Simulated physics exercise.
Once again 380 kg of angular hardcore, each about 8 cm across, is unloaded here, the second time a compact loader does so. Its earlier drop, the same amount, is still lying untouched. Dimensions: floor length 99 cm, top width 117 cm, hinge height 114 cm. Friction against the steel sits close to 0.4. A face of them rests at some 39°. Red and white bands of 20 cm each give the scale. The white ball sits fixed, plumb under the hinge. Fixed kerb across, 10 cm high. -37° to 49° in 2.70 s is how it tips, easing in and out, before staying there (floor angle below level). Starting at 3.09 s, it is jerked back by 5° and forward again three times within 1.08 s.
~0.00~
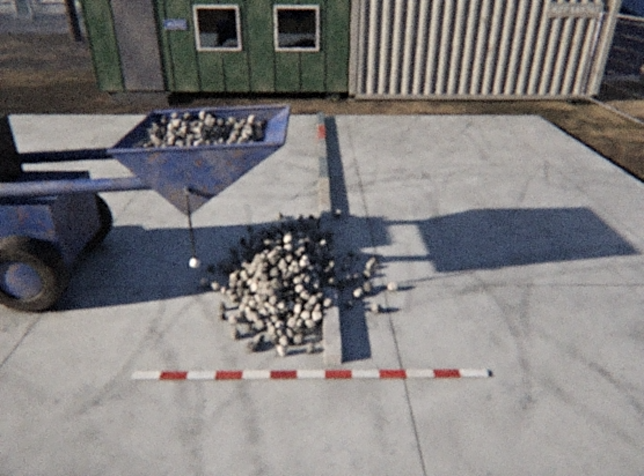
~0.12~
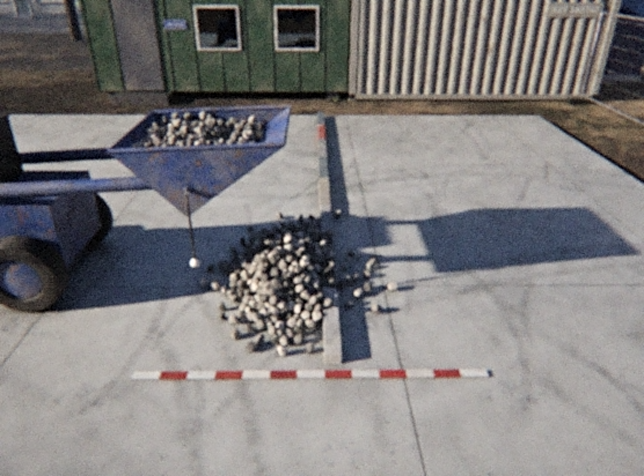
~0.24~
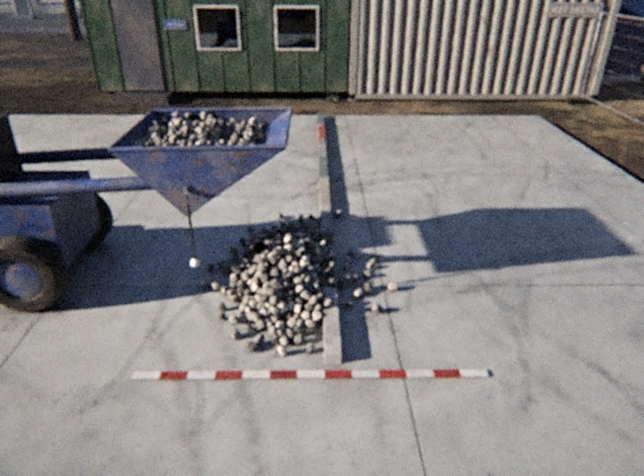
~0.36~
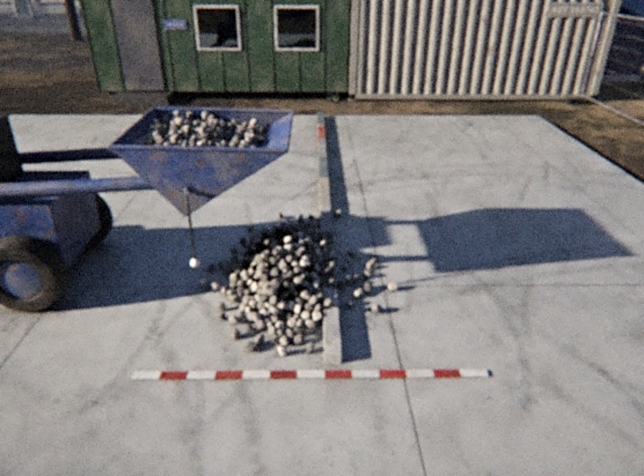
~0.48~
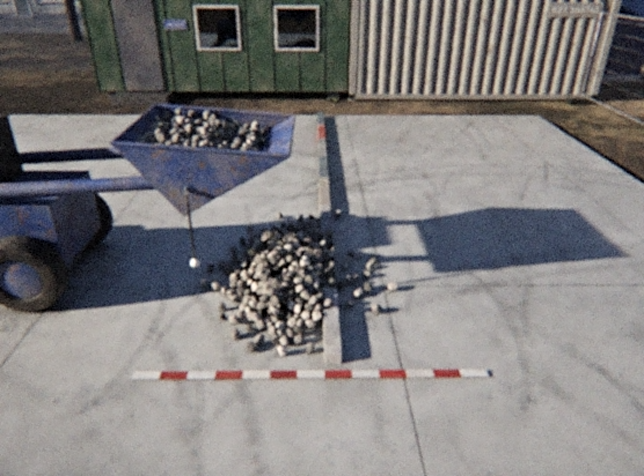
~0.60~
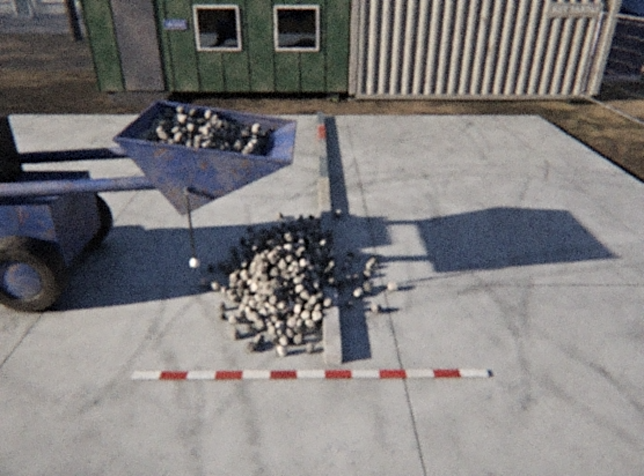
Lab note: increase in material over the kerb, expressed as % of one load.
Increase: 12 %.
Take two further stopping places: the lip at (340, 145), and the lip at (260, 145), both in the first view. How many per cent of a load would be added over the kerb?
About 60 per cent for the first, 0 per cent for the second.
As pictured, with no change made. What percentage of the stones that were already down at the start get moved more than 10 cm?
About 5 %.
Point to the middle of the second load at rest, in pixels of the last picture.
Around (287, 255) in the last picture.
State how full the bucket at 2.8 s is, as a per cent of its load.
It still holds about 15 per cent.
After 2.0 s the floor is at 36°; in per cent of one load, 93 in the bucket, 104 on this side of the kerb, 3 over the kerb; the foremost stones are at (371, 278).
After 2.8 s the floor is at 49°; in per cent of one load, 14 in the bucket, 174 on this side of the kerb, 12 over the kerb; the foremost stones are at (383, 270).
After 4.6 s the floor is at 49°; in per cent of one load, 1 in the bucket, 183 on this side of the kerb, 15 over the kerb; the foremost stones are at (389, 271).
After 7.3 s the floor is at 49°; in per cent of one load, 1 in the bucket, 183 on this side of the kerb, 15 over the kerb; the foremost stones are at (389, 271). Net gain over the kerb, 12.
